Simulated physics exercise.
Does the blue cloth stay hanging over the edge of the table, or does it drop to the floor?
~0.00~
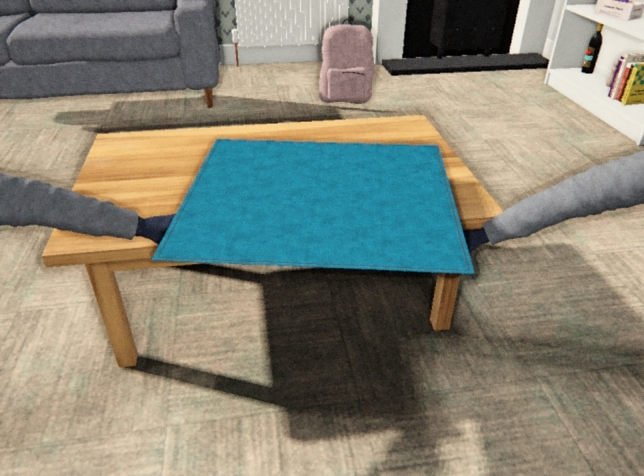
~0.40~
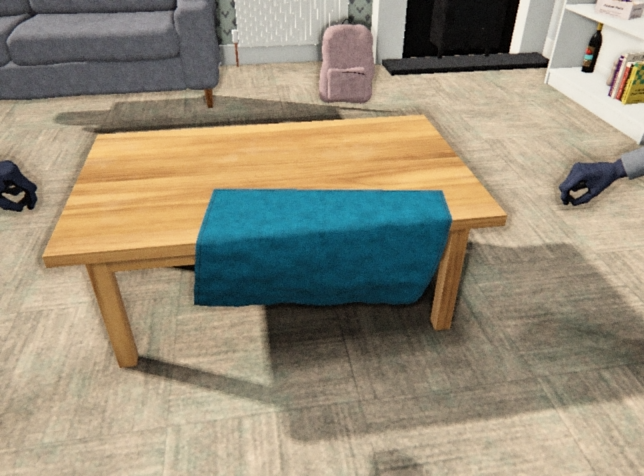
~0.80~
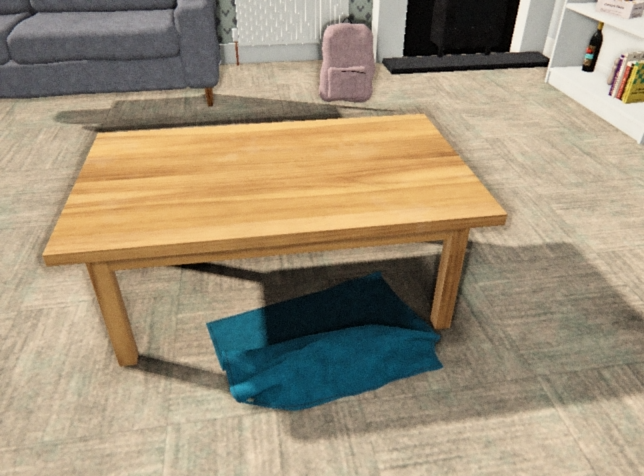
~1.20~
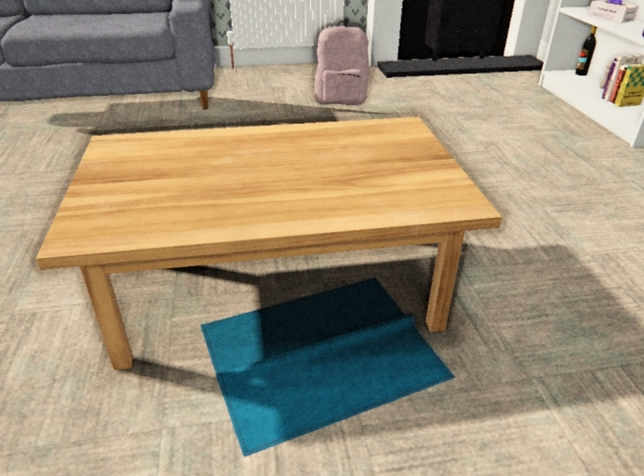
It drops to the floor. After draping over the front edge for a moment, the cloth slides off the table and ends up flat on the carpet.
Two arms in grey sleeves held a blue cloth spread out over a wooden table and let it go, so that it draped over the front edge. It then slipped off and ended up lying flat on the carpet.
